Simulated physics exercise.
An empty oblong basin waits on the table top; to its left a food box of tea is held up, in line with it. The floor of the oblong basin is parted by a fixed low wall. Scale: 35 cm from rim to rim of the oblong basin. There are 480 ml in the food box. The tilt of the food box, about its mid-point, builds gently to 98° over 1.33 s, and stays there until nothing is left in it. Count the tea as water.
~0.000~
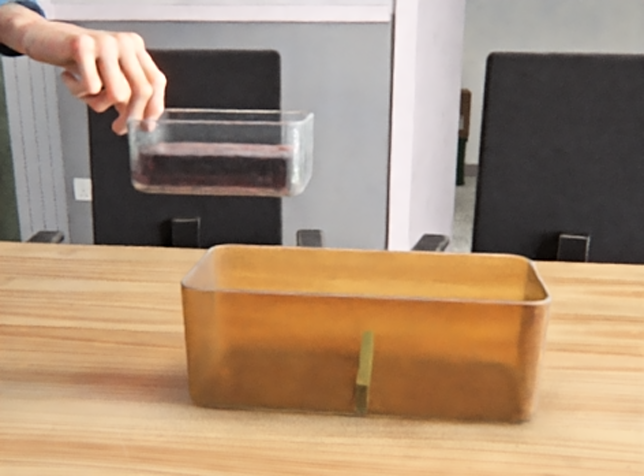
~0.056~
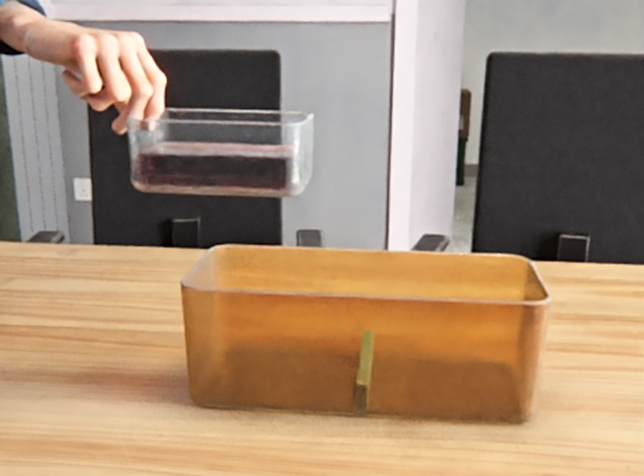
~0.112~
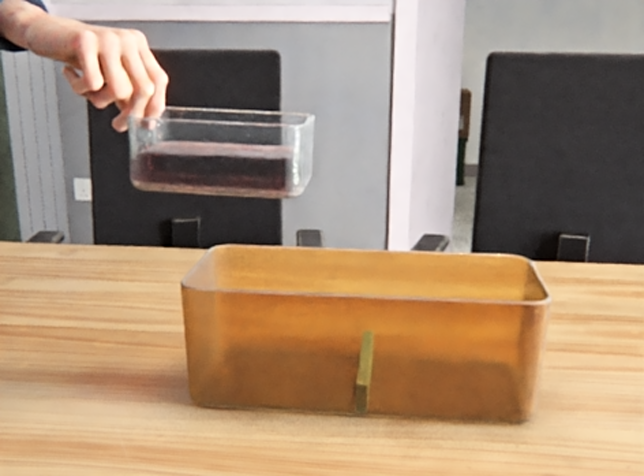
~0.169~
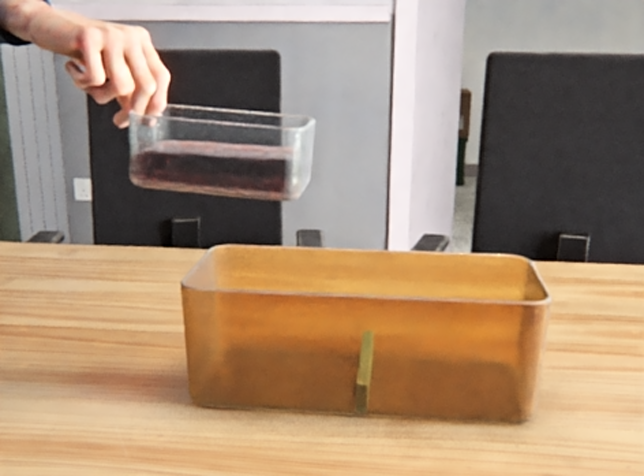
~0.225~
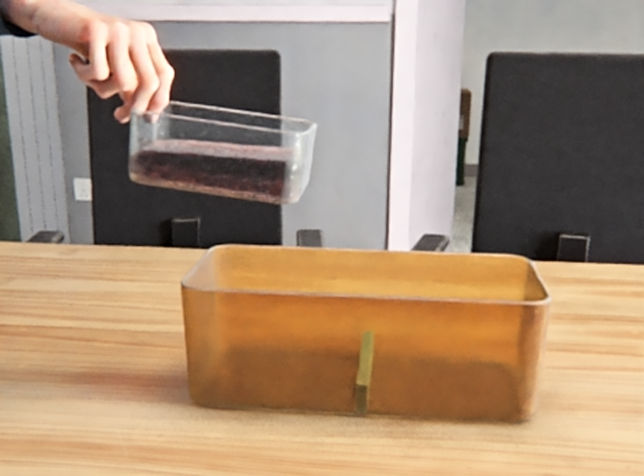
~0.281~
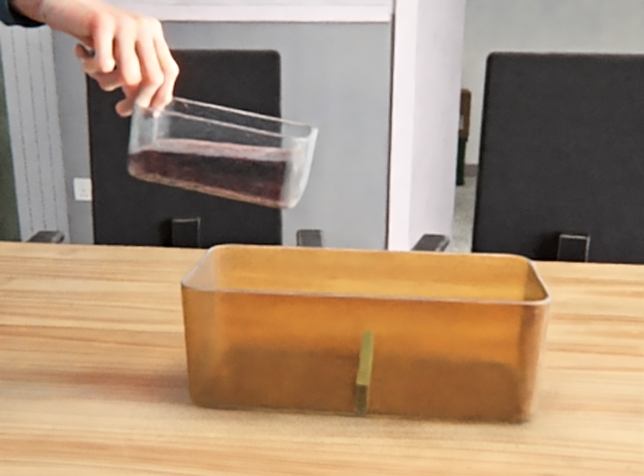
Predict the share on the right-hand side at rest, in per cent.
Roughly 37 per cent is past the wall.
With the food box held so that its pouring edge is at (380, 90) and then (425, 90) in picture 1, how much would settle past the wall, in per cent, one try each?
First 80, then 95 per cent.
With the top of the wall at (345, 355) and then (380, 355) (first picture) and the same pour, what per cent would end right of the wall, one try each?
In turn about 55 and 15 per cent.
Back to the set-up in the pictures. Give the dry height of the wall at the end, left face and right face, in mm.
Left about 18 mm, right about 22 mm.
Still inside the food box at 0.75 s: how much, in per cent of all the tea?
About 58 per cent.
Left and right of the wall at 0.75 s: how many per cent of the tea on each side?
Some 10 per cent left and 2 right.
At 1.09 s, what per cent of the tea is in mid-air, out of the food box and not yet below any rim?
About 7 per cent.
After 0.75 s the tilt is 58° and 58 per cent is still to pour, 10 is left of the wall and 2 right of it.
After 1.09 s the tilt is 90° and 17 per cent is still to pour, 42 is left of the wall and 35 right of it.
After 1.44 s the tilt is 98° and 3 per cent is still to pour, 59 is left of the wall and 37 right of it.
After 1.83 s the tilt is 98° and 0 per cent is still to pour, 63 is left of the wall and 37 right of it.
In the end 63 per cent lies left of the wall, 37 right of it and 0 outside.
